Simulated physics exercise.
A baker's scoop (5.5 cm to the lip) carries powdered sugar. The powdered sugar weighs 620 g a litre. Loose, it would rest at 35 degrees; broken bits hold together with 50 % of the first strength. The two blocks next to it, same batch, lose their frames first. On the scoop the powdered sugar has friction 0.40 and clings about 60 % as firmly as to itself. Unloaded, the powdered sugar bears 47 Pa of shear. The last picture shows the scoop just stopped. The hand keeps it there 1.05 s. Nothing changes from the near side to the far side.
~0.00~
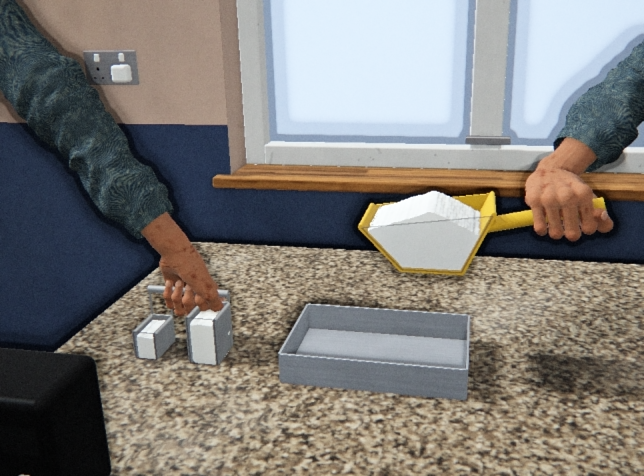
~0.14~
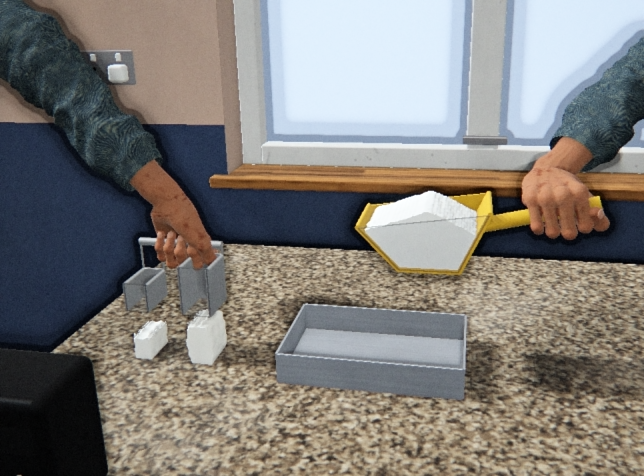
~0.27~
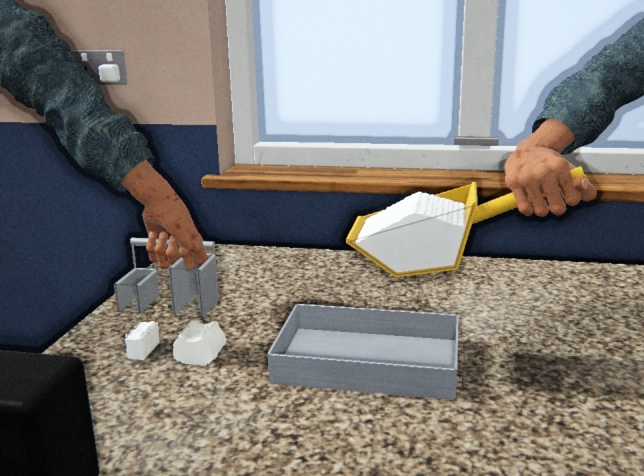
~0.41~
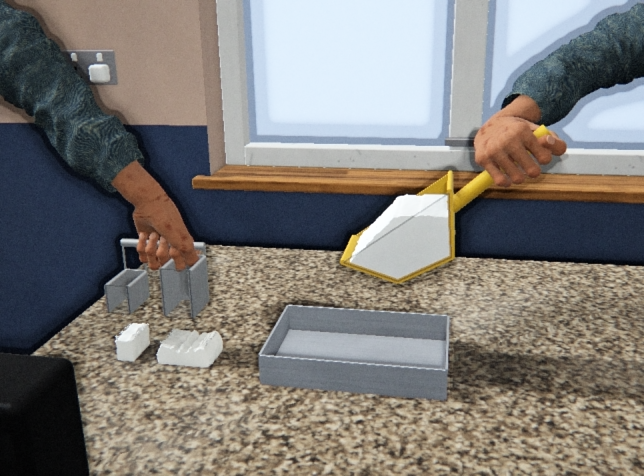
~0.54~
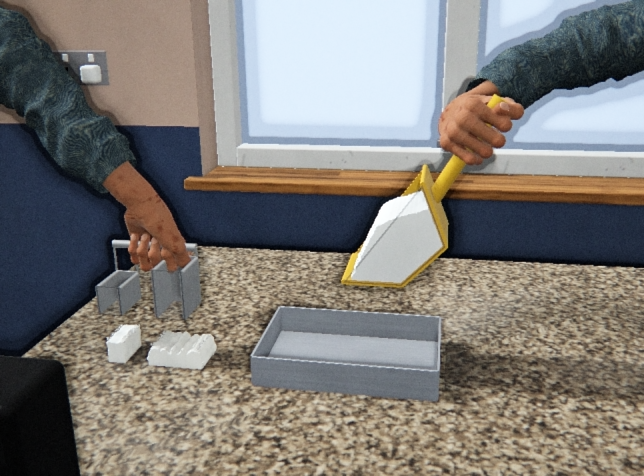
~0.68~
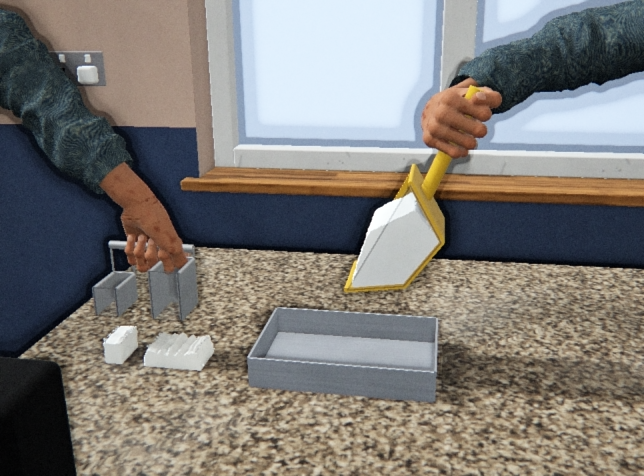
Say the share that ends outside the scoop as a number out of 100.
About 34 %.
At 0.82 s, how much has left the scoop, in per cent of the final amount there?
About 0 %.
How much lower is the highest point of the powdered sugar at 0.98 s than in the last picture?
Some 2.5 cm.
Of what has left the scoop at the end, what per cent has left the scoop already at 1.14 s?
About 70 %.
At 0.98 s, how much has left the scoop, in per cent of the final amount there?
About 10 %.
By 0.82 s, the scoop is at 54 degrees and 0 % has left it.
By 0.98 s, the scoop is at 54 degrees and 4 % has left it.
By 1.14 s, the scoop is at 54 degrees and 24 % has left it.
By 1.31 s, the scoop is at 54 degrees and 31 % has left it.
By 1.78 s, at the end, the scoop is at 54 degrees and 34 % has left it.
